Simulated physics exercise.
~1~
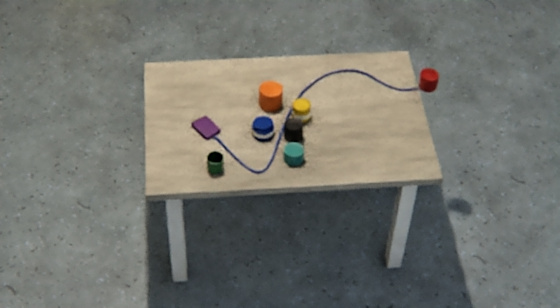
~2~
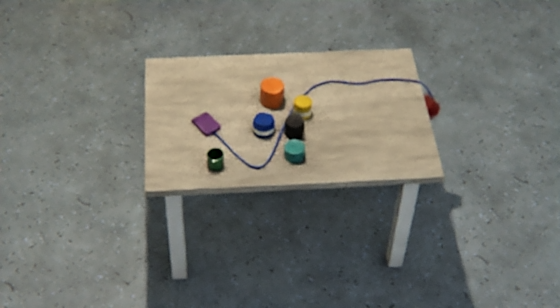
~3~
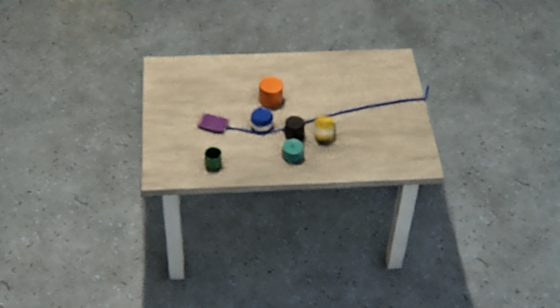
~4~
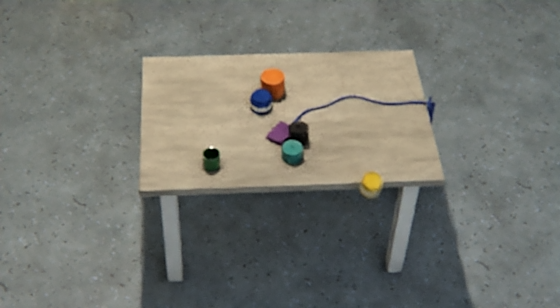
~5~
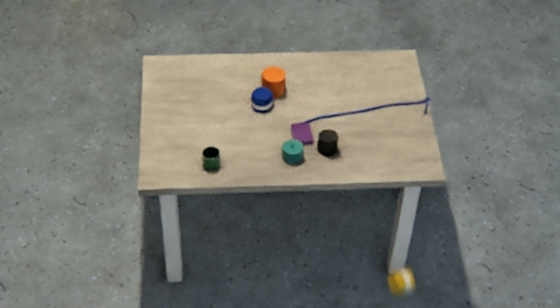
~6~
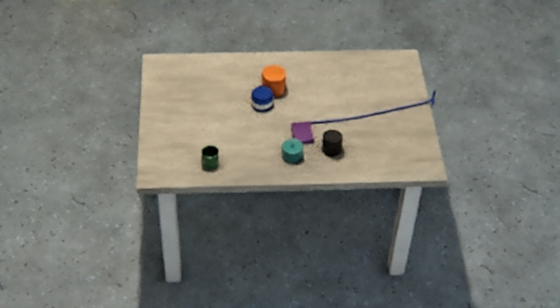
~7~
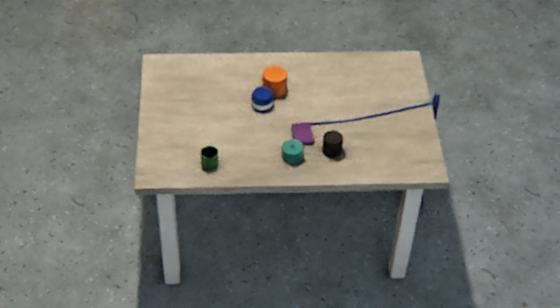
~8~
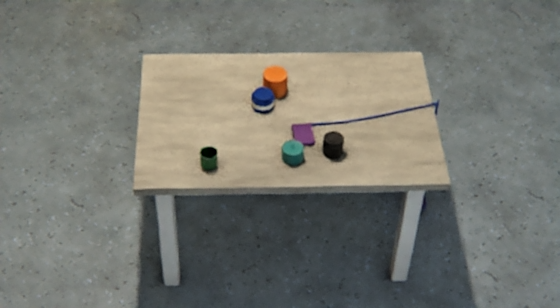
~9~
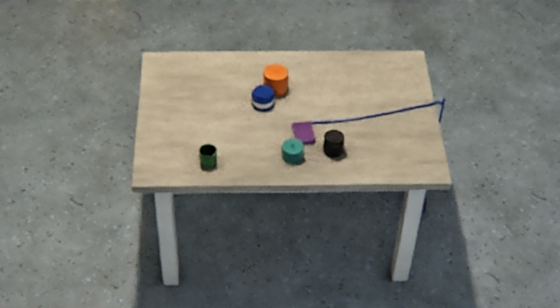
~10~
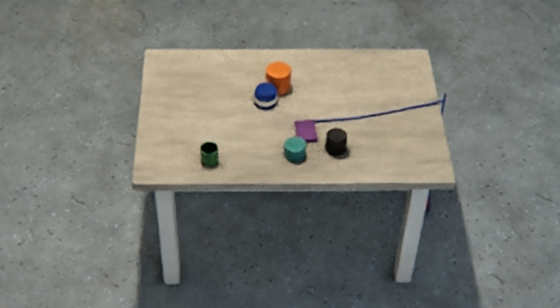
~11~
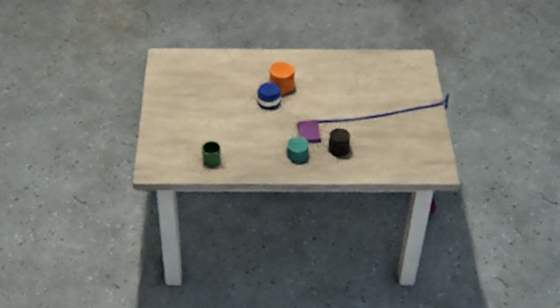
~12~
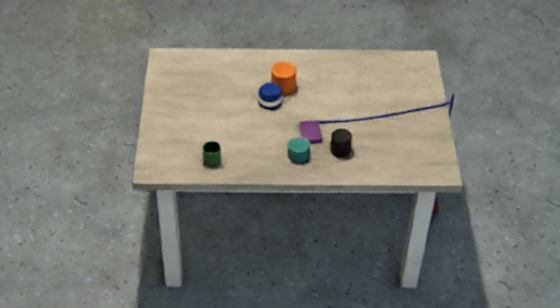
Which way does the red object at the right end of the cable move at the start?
It moves down, dropping past the right edge of the table.
